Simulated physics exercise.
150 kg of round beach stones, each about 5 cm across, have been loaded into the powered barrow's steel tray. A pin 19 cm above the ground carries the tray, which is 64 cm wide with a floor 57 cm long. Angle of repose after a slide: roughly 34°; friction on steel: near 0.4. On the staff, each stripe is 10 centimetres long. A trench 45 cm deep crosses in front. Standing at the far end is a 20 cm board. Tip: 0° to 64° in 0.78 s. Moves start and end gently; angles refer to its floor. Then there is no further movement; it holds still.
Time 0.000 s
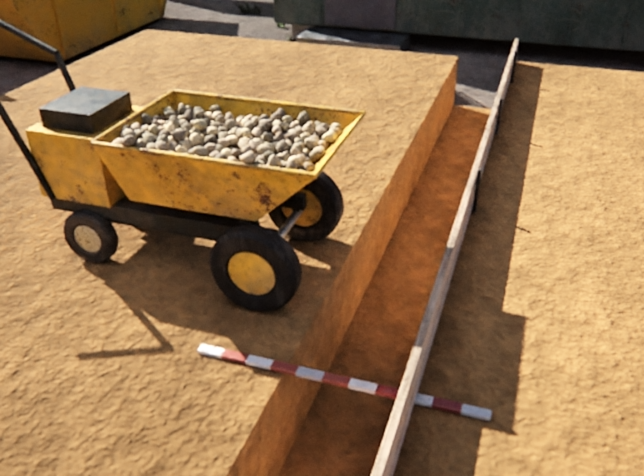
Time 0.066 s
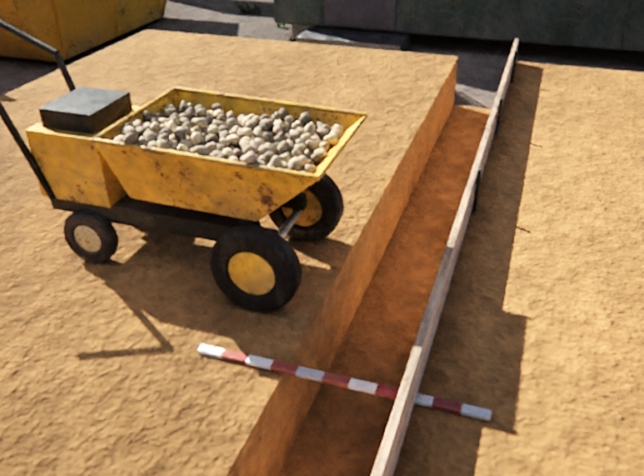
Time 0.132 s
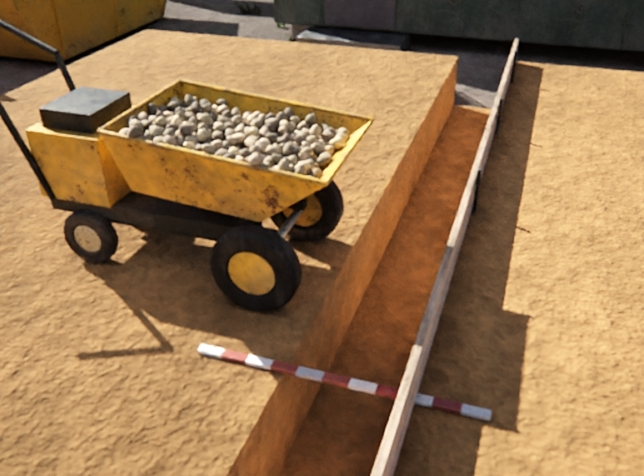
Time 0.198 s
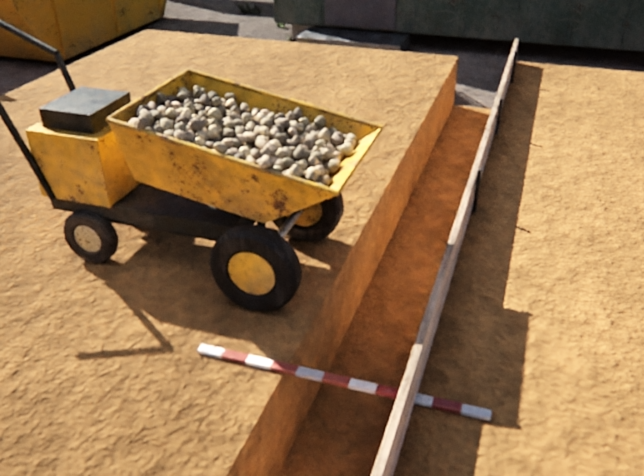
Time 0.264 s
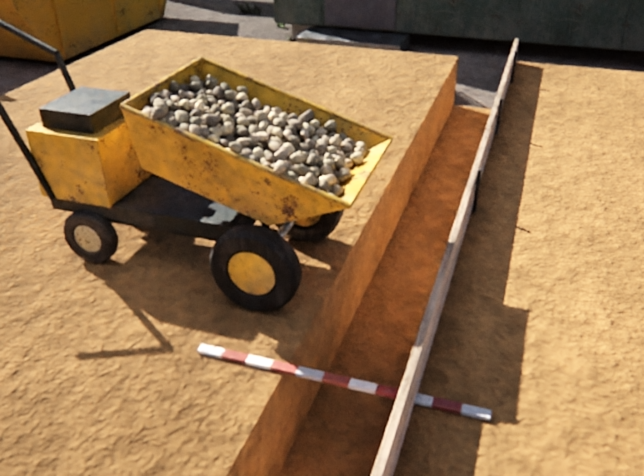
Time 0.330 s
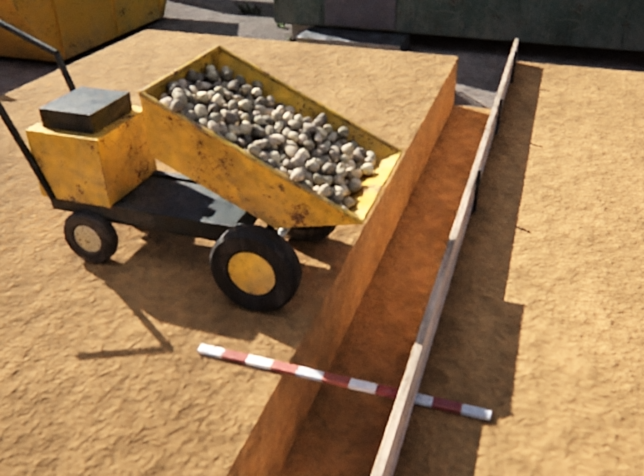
Yellow tray loaded with grey stones tilting gradually forward to the right on a stationary wheeled barrow beside a board-lined trench.
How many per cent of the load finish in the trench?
About 74 per cent.
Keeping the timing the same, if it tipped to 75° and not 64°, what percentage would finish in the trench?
I'd expect around 90 in a hundred.
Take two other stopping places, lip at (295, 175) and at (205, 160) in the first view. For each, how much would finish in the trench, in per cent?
The first gives about 95 percent and the second about 95 percent.
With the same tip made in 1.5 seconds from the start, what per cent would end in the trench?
Near 80 per cent.
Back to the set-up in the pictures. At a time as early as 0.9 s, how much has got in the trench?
Some 20 per cent.
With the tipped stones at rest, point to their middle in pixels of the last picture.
Around (408, 358).
After 0.6 s the floor is at 54°; 100 % in the tray; the foremost stones are at (388, 242).
After 0.9 s the floor is at 64°; 76 % in the tray, 20 % in the trench, 5 % past the trench; the foremost stones are at (476, 265).
After 1.2 s the floor is at 64°; 31 % in the tray, 44 % in the trench, 26 % past the trench; the foremost stones are at (631, 347).
After 3.2 s the floor is at 64°; 0 % in the tray, 74 % in the trench, 26 % past the trench; the foremost stones are past the picture's edge.
